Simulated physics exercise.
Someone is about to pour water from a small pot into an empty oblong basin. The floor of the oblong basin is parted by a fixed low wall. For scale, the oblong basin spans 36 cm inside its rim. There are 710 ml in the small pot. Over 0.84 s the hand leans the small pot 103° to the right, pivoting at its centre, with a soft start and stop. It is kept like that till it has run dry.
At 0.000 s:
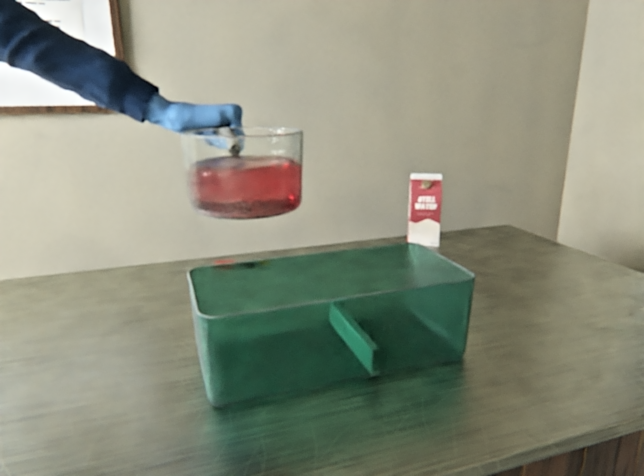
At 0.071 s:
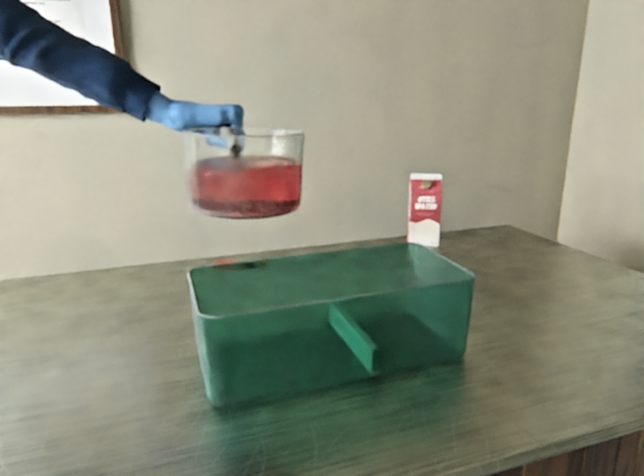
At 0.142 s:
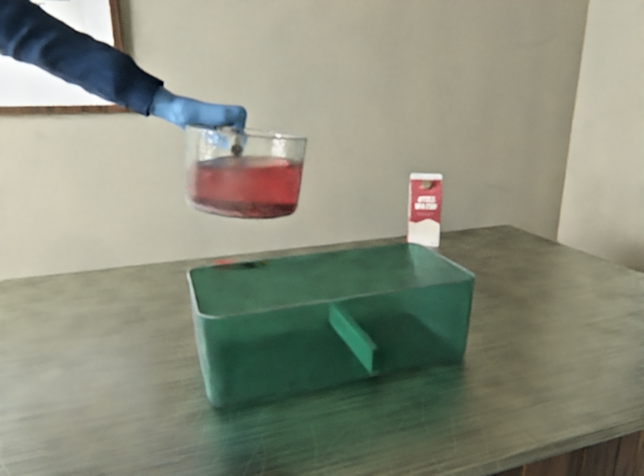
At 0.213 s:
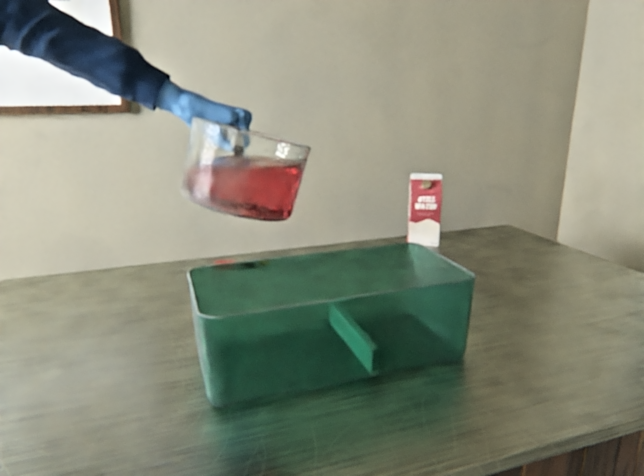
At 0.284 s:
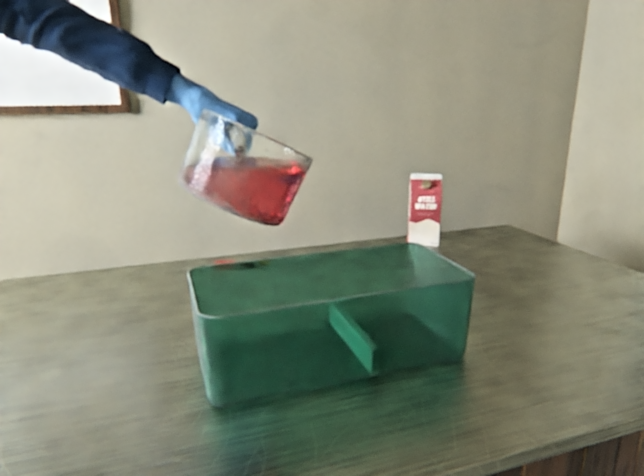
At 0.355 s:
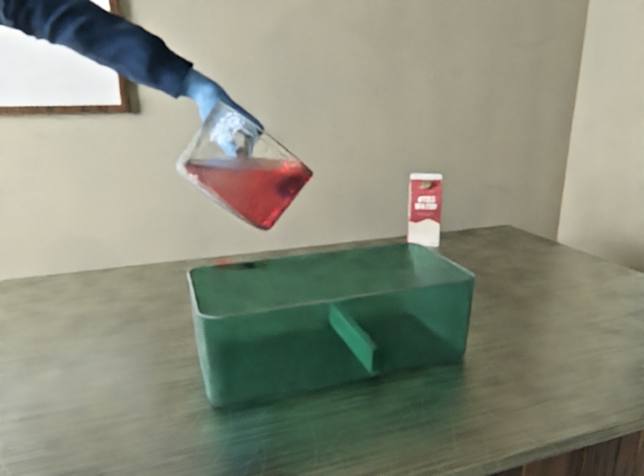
On a table against a plain wall, a blue-gloved hand holds a clear pot of red liquid above a green oblong basin near a red-and-white carton, then leans the pot steadily to the right.
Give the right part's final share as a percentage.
About 36 per cent.
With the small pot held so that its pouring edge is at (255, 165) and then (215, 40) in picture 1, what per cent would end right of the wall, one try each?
First 10, then 15 per cent.
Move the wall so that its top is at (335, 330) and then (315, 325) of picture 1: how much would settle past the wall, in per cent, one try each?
First 70, then 95 per cent.
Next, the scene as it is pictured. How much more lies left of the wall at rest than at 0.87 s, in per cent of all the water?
Near 20 in a hundred.
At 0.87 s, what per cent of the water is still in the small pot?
About 12 per cent.
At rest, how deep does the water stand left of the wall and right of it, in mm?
Left about 14 mm, right about 12 mm.
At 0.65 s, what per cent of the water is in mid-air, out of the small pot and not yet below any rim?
About 36 per cent.
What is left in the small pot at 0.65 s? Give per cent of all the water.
Near 44 in a hundred.
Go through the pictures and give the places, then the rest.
It leans 0°; its right rim is at (299, 132); the water meets the walls at (188, 165) and (296, 159); the oblong basin's rim runs from (193, 292) to (445, 259); the wall's top is at (352, 323), in the first frame.
It leans 2°; its right rim is at (300, 133); the water meets the walls at (187, 164) and (296, 160), in the second frame.
It leans 7°; its right rim is at (303, 139); the water meets the walls at (188, 165) and (297, 160), in the third frame.
It leans 16°; its right rim is at (306, 148); the water meets the walls at (187, 166) and (299, 161), in the fourth frame.
It leans 26°; its right rim is at (308, 160); the water meets the walls at (184, 165) and (302, 162), in the fifth frame.
It leans 39°; its right rim is at (308, 174); the water meets the walls at (180, 163) and (305, 165), in the sixth frame.
By 0.65 s the tilt is 91° and 44 per cent is still to pour, 11 is left of the wall and 10 right of it.
By 0.87 s the tilt is 103° and 12 per cent is still to pour, 42 is left of the wall and 36 right of it.
By 1.09 s the tilt is 103° and 1 per cent is still to pour, 60 is left of the wall and 34 right of it.
By 1.34 s the tilt is 103° and 0 per cent is still to pour, 63 is left of the wall and 36 right of it.
At rest 63 per cent lies left of the wall, 36 right of it and 2 outside.
